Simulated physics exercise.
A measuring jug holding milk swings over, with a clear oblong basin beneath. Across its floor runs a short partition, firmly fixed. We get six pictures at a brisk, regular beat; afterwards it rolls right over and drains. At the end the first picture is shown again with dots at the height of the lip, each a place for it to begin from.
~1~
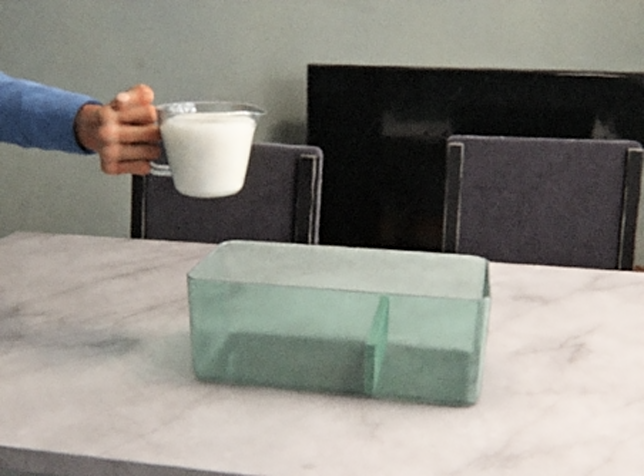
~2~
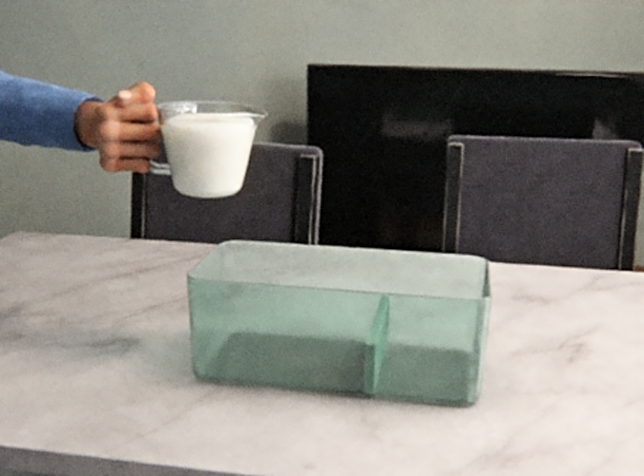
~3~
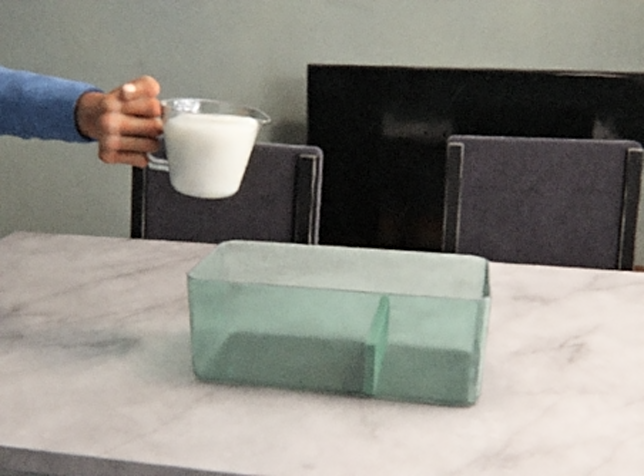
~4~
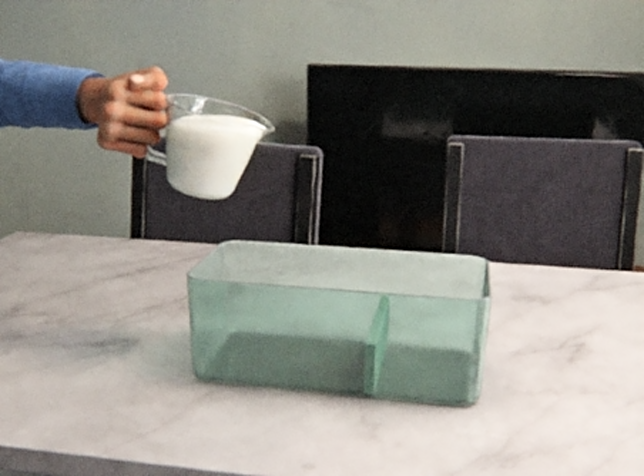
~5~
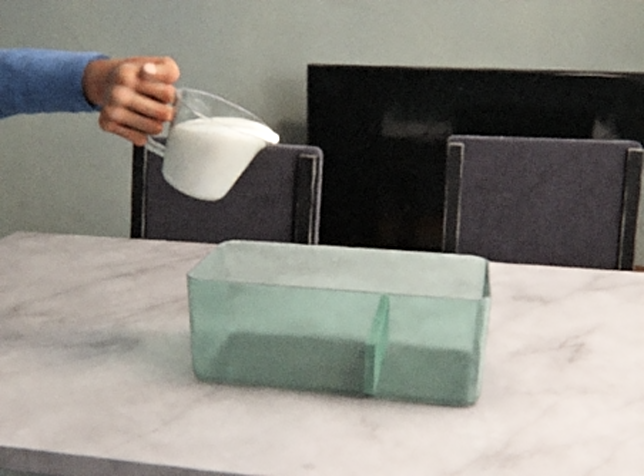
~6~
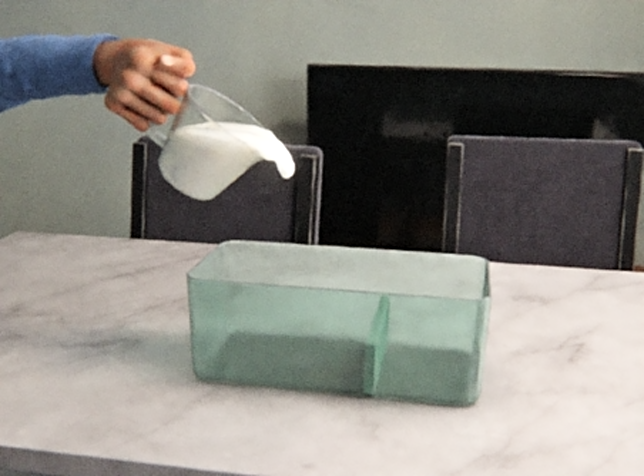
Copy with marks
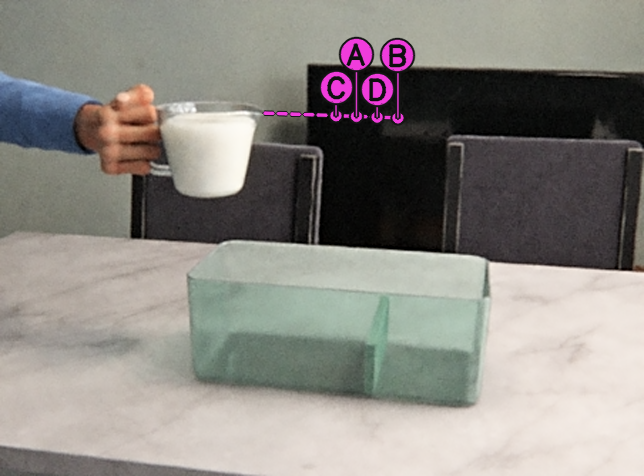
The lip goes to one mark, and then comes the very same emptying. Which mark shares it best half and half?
Choose C.
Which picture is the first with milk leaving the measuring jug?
Picture 5.
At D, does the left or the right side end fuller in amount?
The right one.
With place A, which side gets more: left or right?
The right side.
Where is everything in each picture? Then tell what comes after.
The first frame shows upright, lip at (265, 113); basin from (194, 376) to (480, 403); top of the wall at (378, 320); nothing has left yet.
The second frame shows upright, lip at (266, 114); nothing has left yet.
The third frame shows tipped about 7°, lip at (269, 120); nothing has left yet.
The fourth frame shows tipped about 15°, lip at (272, 129); nothing has left yet.
The fifth frame shows tipped about 25°, lip at (275, 142); milk is over the lip, down to (275, 142).
The sixth frame shows tipped about 37°, lip at (276, 157); milk is over the lip, down to (287, 174).
In magenta, A at (356, 116); B at (397, 117); C at (336, 115); D at (377, 117).
For place A, about 20 % ends left of the wall and 80 % right of it.
For place B, about 7 % ends left of the wall and 91 % right of it.
For place C, about 50 % ends left of the wall and 50 % right of it.
For place D, about 5 % ends left of the wall and 93 % right of it.
